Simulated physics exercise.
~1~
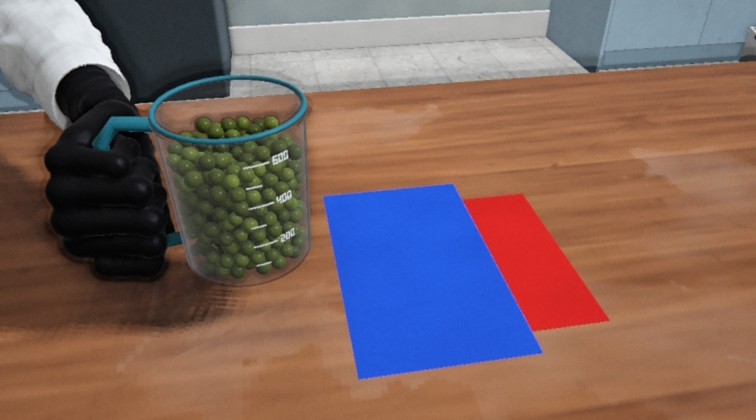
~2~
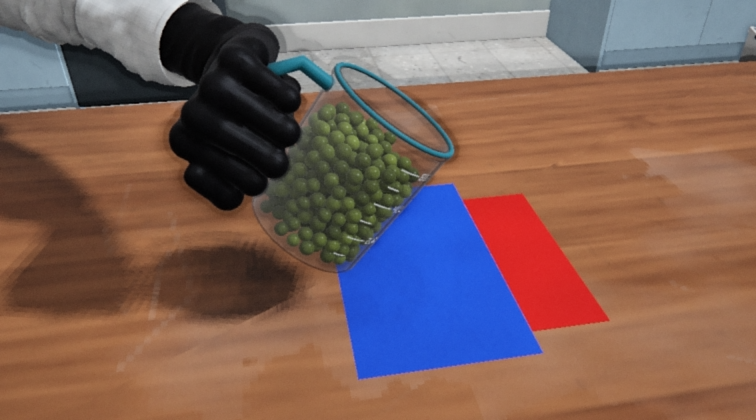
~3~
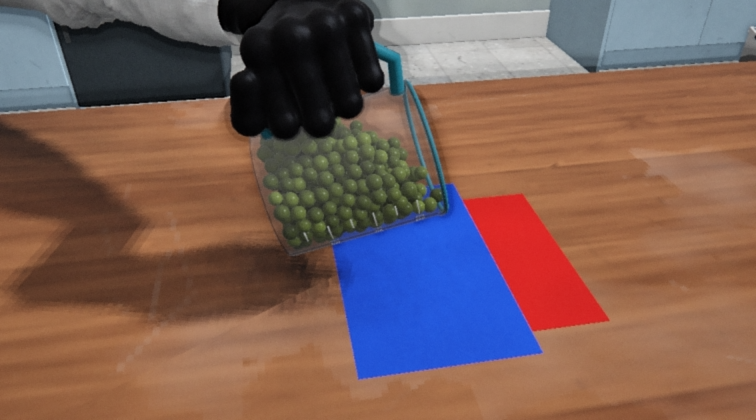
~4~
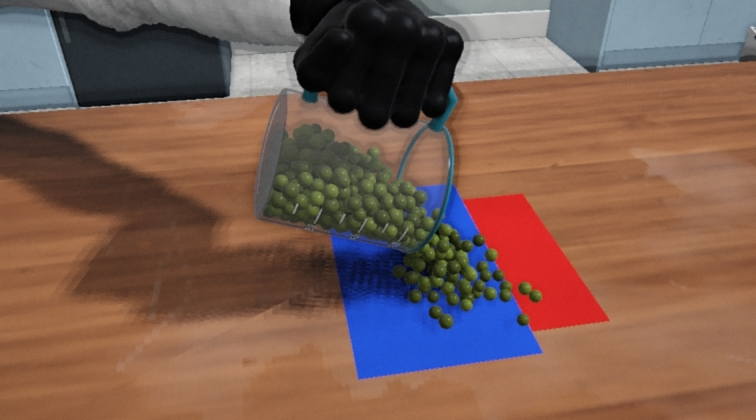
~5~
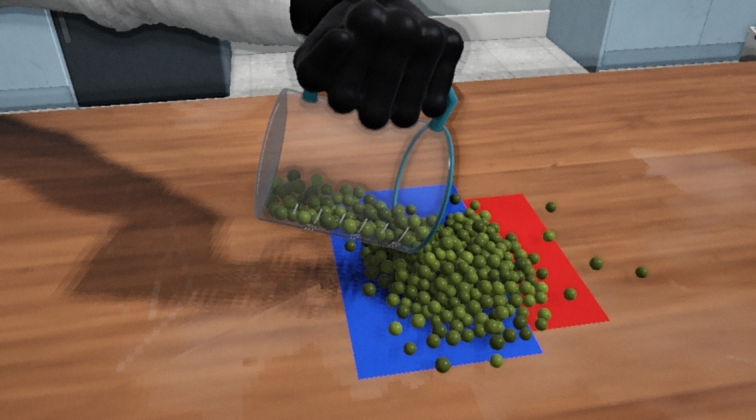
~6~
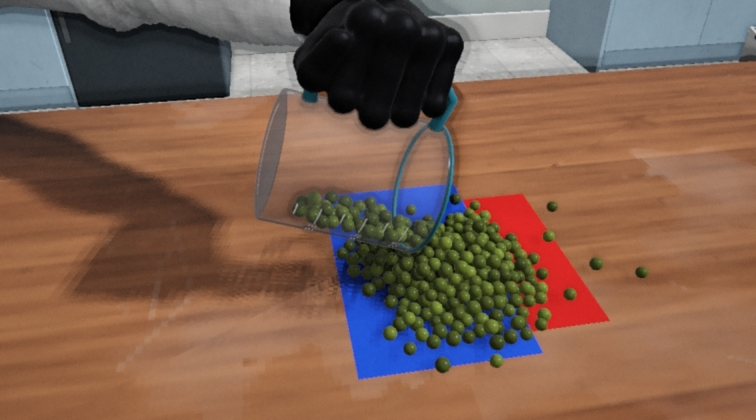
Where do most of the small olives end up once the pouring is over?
Most of them end up heaped on the blue mat. Only a small share lies on the red mat, and very few rest on the bare table.
A black-gloved hand tips a clear jug, pouring small olives mostly onto the blue mat.
